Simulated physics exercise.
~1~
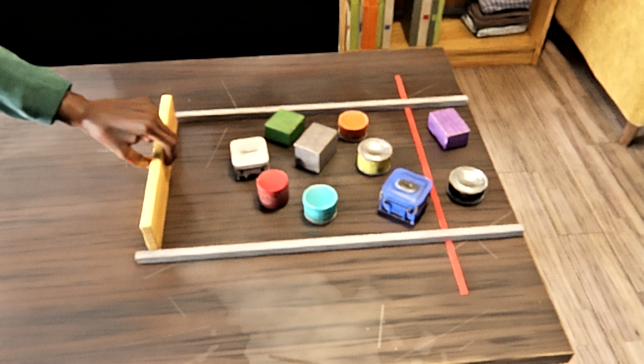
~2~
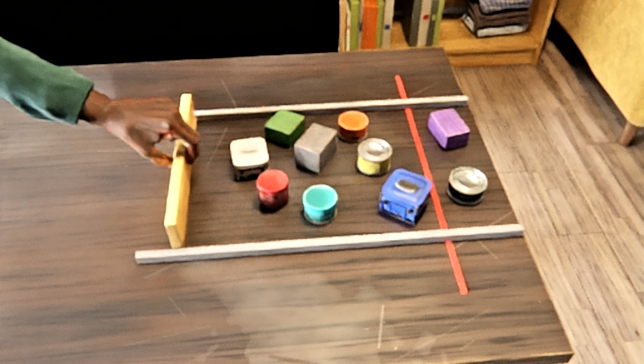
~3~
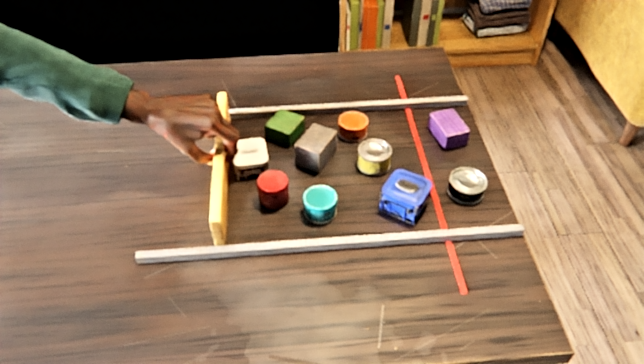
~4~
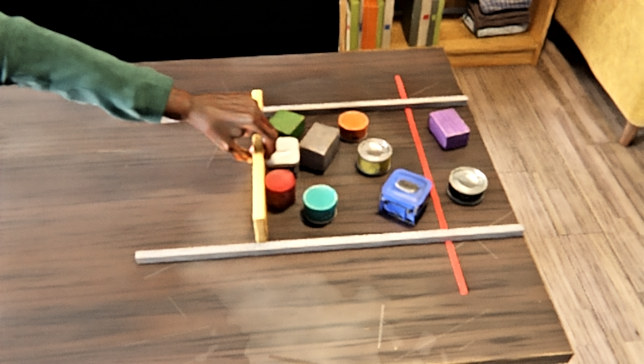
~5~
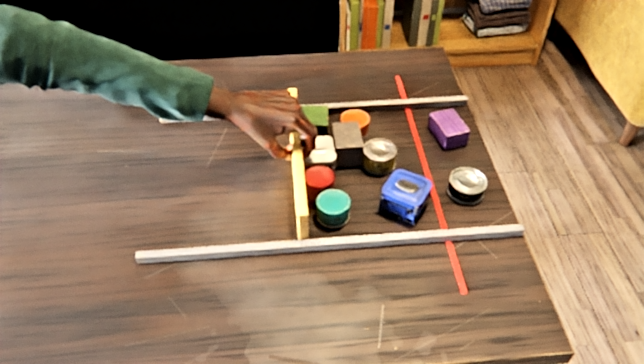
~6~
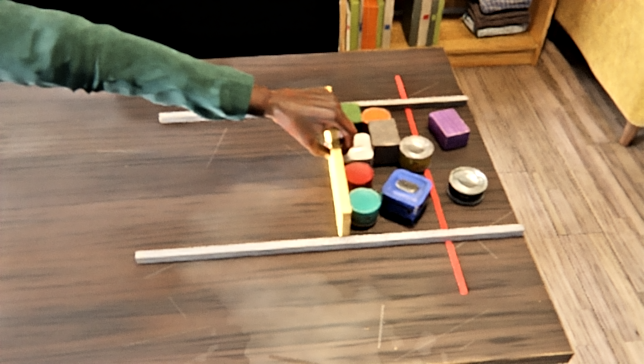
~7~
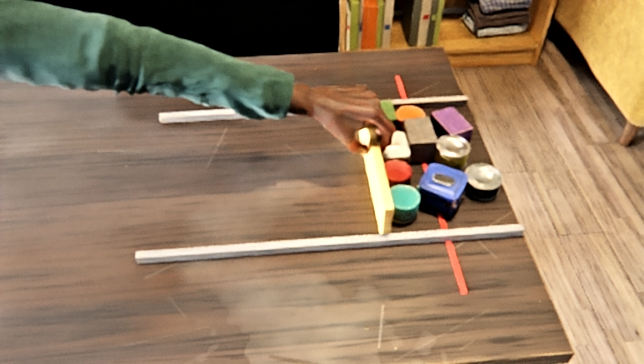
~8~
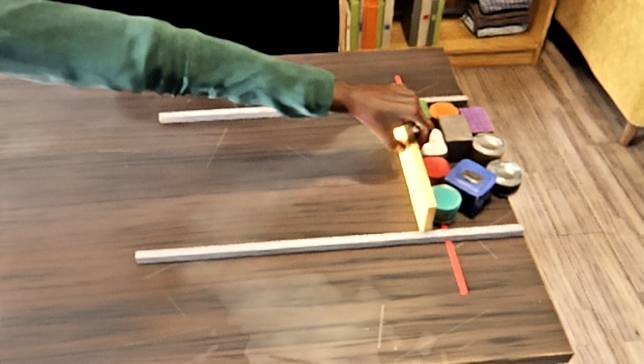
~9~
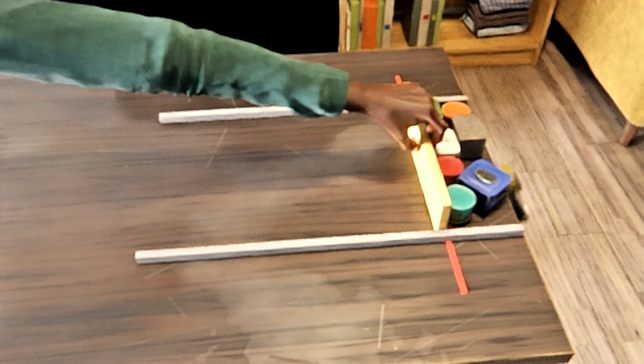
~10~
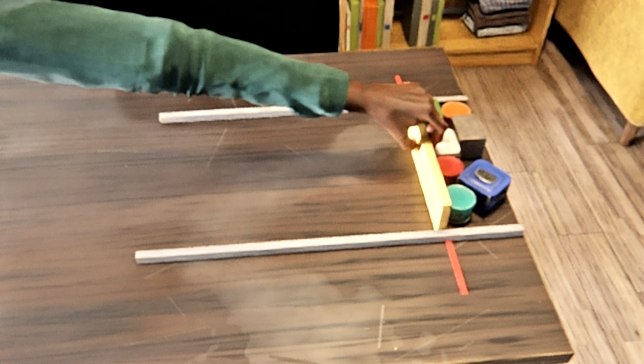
On a dark wooden table, a hand slides an upright board rightward to a red tape line, sweeping blocks and tins along, some dropping off the edge.
